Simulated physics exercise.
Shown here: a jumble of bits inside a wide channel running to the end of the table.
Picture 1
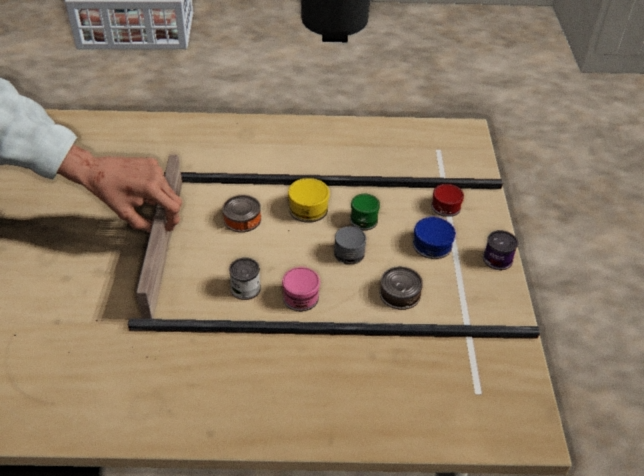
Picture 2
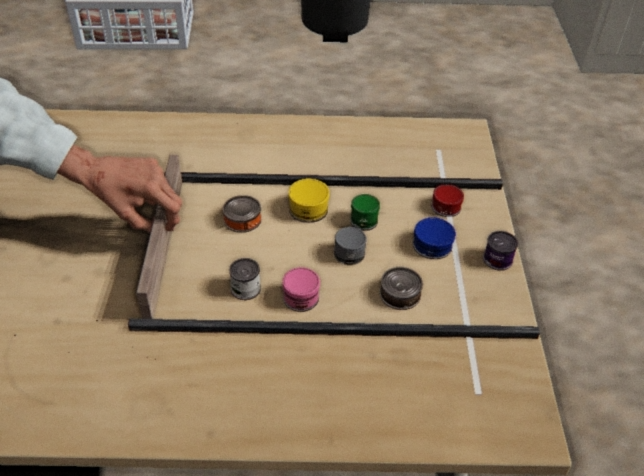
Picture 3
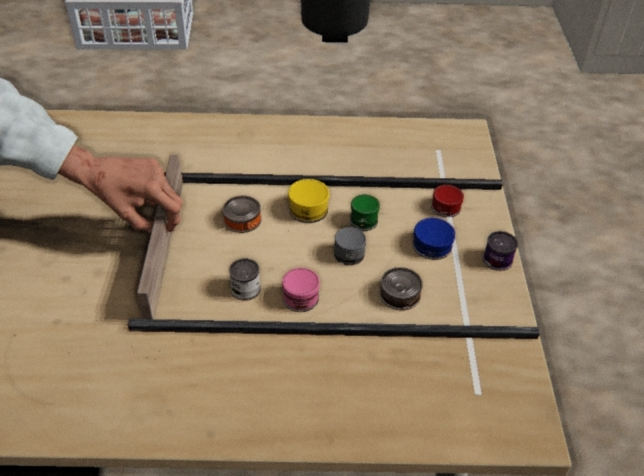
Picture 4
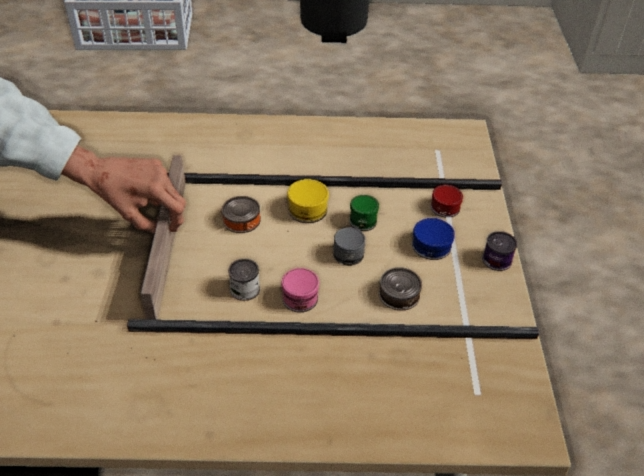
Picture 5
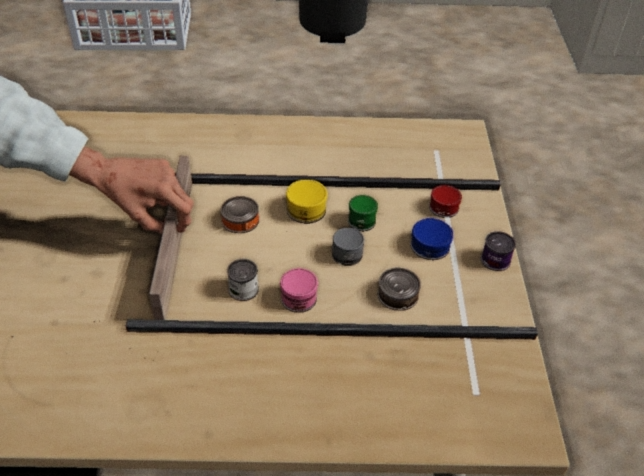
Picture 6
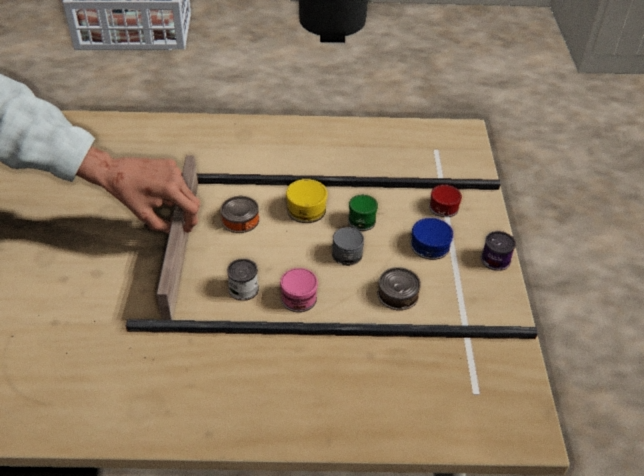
A hand slides a board slightly right between two dark rails toward scattered colourful tins.
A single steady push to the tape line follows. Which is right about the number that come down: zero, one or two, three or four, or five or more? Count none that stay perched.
Drops: A single one or a pair.
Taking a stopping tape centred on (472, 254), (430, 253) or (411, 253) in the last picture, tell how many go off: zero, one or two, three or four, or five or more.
Place by place: Three or four, then zero, then not one.
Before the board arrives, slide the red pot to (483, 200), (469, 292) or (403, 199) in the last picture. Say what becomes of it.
Lab note - red pot, per position: Is safe; is gone; is safe.
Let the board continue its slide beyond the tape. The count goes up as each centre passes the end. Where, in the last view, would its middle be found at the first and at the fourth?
In pixels, around (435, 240) followed by around (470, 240).
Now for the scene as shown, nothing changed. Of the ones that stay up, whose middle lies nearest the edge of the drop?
Red pot ends nearest.
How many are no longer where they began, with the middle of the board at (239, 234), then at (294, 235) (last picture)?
2, then 4.
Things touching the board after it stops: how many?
It's 5.
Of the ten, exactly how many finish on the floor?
The answer is exactly 1.
Early on, none off yet; purple tin at rest near (498, 251); red pot at rest near (445, 201); blue tin at rest near (432, 239).
A while later, none off yet; purple tin at rest near (498, 251); red pot travelled a little near (460, 196); blue tin travelled a little near (454, 243).
Finally, the number that fall off is one or two; lost, purple tin.
